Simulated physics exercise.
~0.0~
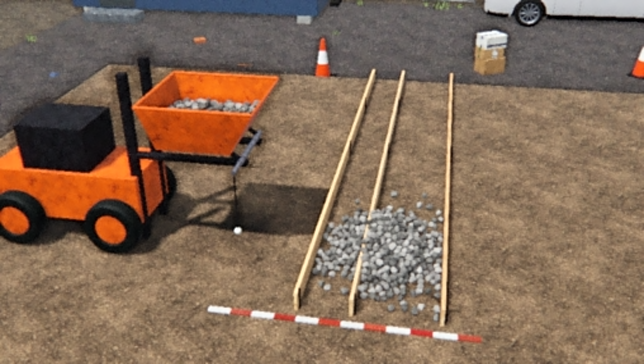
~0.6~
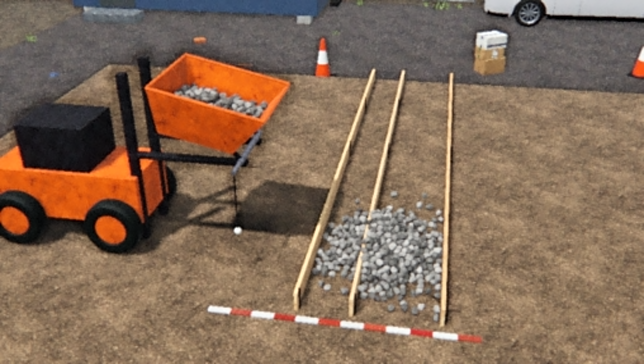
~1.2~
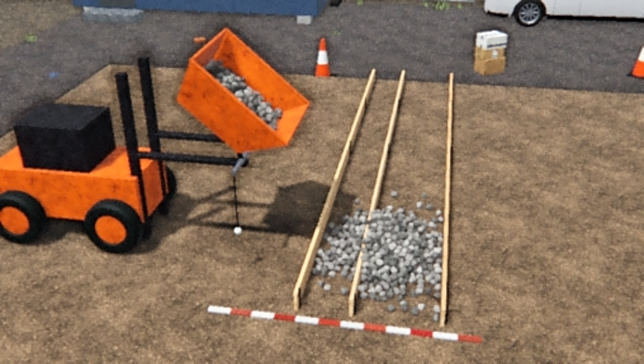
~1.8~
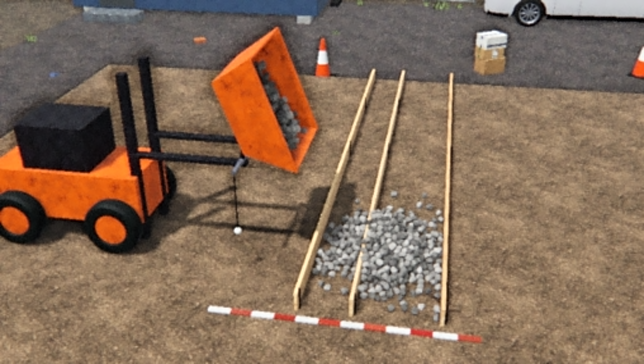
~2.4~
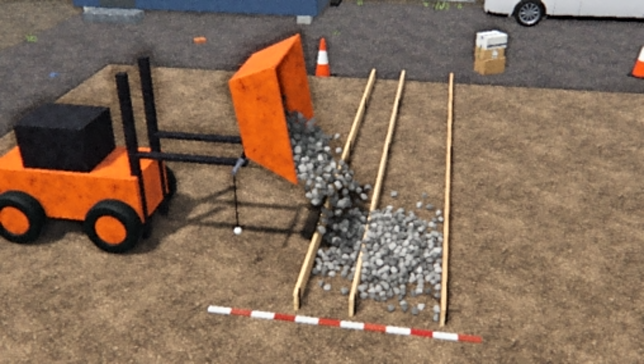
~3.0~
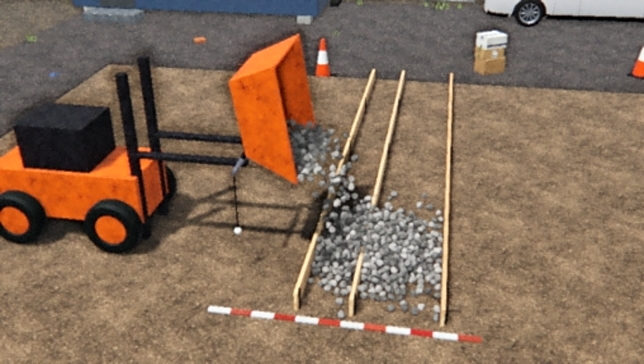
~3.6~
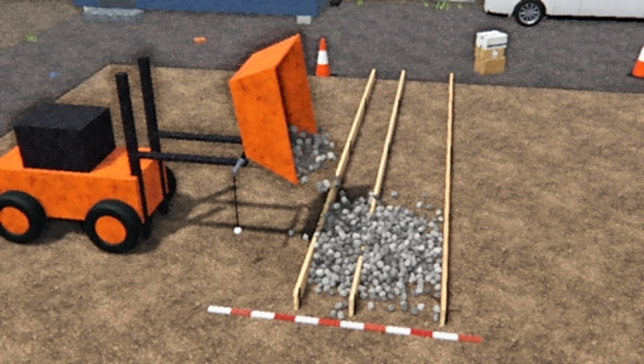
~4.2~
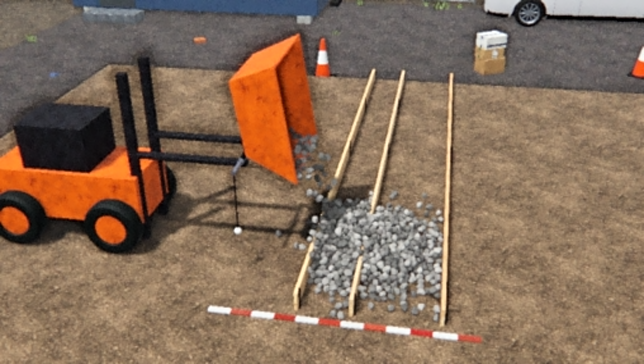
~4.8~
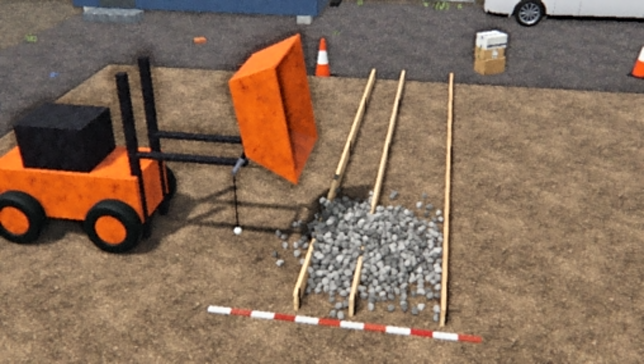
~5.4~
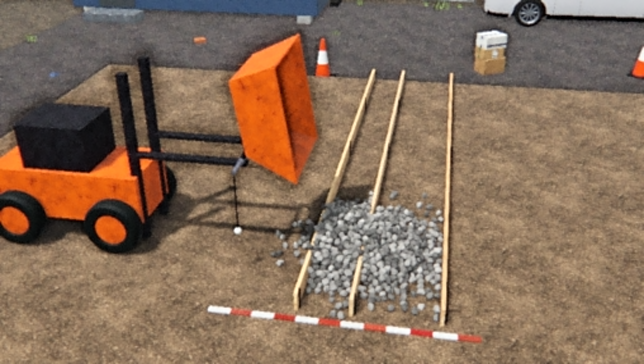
An orange fork truck tipped its raised skip steeply to the right, and grey stones poured out onto the pile already lying between the wooden planks, burying part of the middle plank, until the skip hung empty and a few stones lay outside the left plank.
